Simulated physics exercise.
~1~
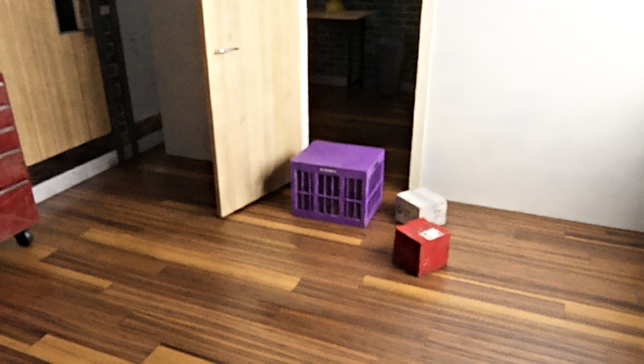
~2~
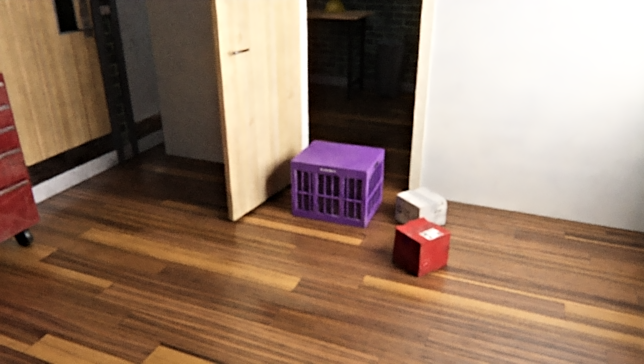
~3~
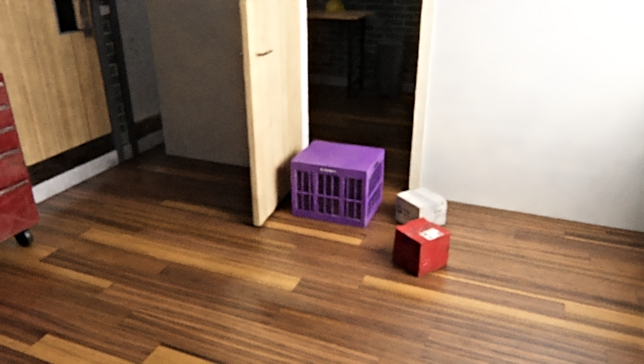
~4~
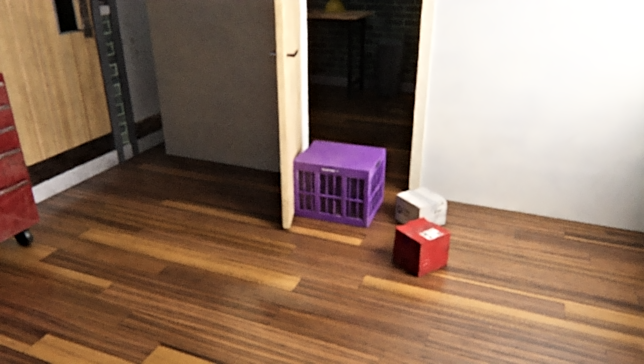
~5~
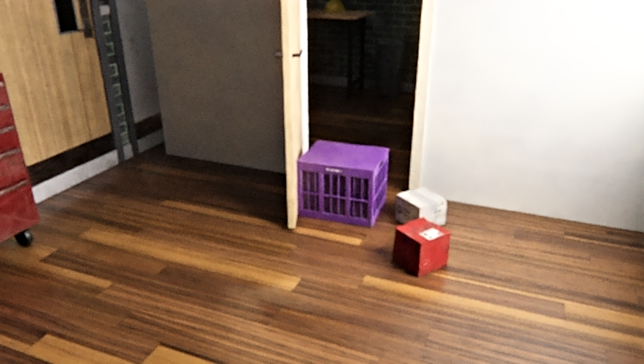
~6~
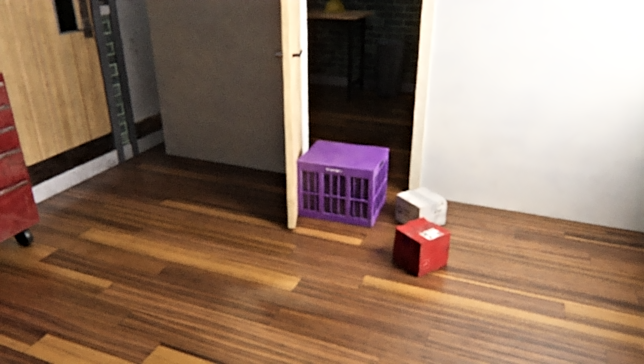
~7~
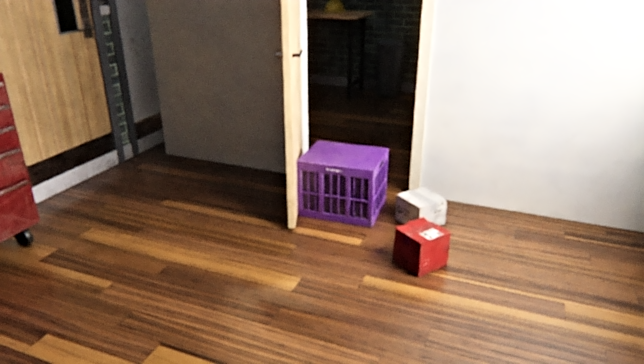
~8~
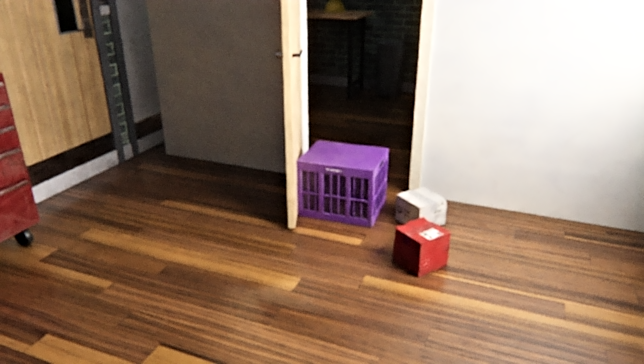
A wooden door standing wide open swung toward the purple crate in the doorway, nudged it very slightly to the right, and stopped there, still well open, while the small white and red boxes beside the crate stayed where they were.
